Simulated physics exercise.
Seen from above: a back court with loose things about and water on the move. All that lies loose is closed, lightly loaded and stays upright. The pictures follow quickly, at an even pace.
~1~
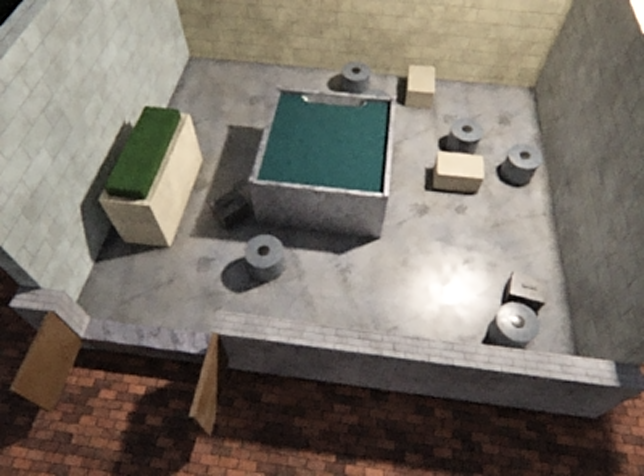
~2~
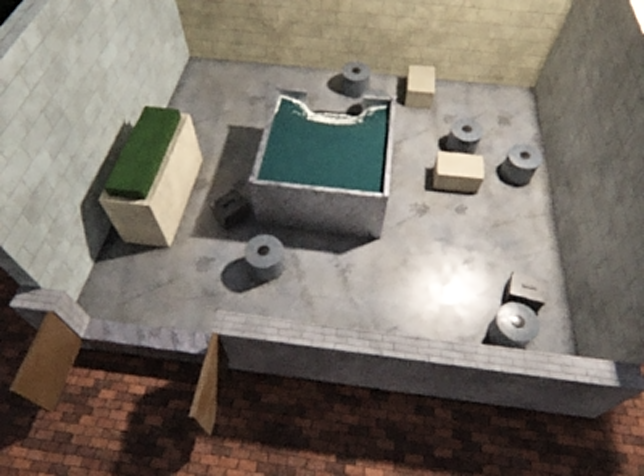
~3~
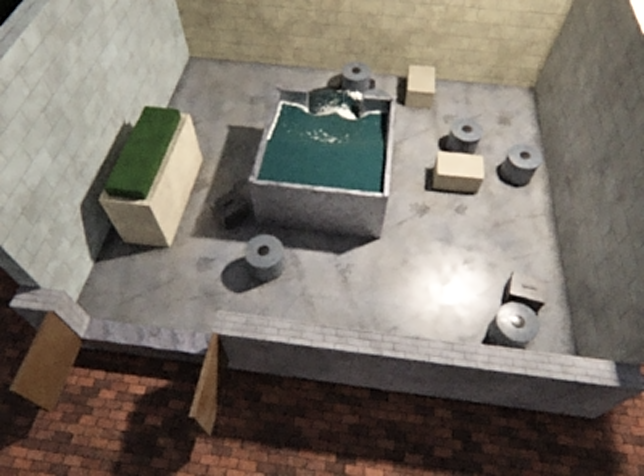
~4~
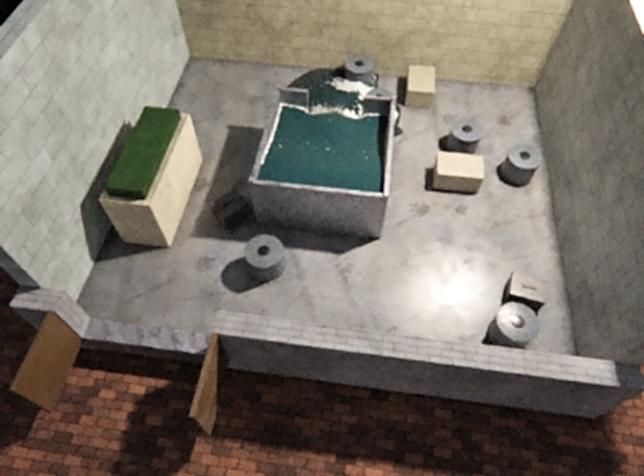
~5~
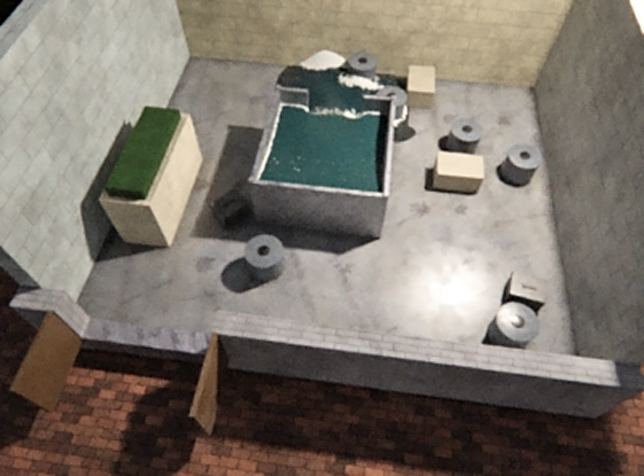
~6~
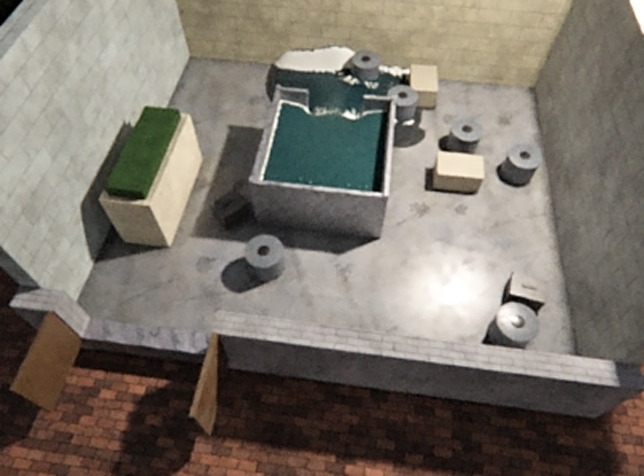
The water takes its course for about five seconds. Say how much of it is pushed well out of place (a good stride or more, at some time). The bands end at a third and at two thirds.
That comes to between one and two thirds.
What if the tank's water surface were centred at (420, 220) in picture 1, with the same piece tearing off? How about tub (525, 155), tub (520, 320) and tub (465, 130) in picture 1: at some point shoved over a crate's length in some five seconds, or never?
As listed: Pushed that far, no, pushed that far.
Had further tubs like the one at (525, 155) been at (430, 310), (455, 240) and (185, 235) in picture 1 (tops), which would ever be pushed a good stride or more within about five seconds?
In turn: No, not that far, no.
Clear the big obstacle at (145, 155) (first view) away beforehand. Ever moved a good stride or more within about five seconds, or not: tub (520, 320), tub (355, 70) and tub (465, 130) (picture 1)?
One after the other: Never so far, pushed that far, short of that.
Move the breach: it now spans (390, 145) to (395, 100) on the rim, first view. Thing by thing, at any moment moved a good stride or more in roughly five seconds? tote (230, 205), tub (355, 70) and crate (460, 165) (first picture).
In turn: Not that far, yes, swept aside.
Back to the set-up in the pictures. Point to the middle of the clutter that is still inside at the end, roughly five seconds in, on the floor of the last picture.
At about (423, 223).
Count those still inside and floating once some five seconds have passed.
1 of them.
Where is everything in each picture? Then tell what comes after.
A tub at (376, 99), on the bottom; a tub at (356, 71), on the bottom; 0 of 10 have shifted, in the first picture.
A tub at (376, 99), on the bottom; a tub at (356, 71) rests on the ground; 0 of 10 have shifted, in the second picture.
A tub at (376, 99) rests on the ground; a tub at (356, 71), on the bottom; 0 of 10 have shifted, in the third picture.
A tub at (380, 98) rests on the ground, close to its start; a tub at (360, 64) rests on the ground, close to its start; 2 of 10 have shifted, in the fourth picture.
A tub at (392, 96) rests on the ground, close to its start; a tub at (363, 61) rests on the ground, close to its start; 2 of 10 have shifted, in the fifth picture.
A tub at (403, 95), on the bottom, a stride from its start; a tub at (366, 59), afloat, close to its start; 2 of 10 have shifted, in the sixth picture.
A moment on, 1 of 10 are well off their spots; 1 afloat.
Next, 3 of 10 are well off their spots; 0 afloat.
Later, 4 of 10 are well off their spots; 2 afloat.
In the end, 4 of 10 are well off their spots, and 4 have been at some point; 1 afloat.
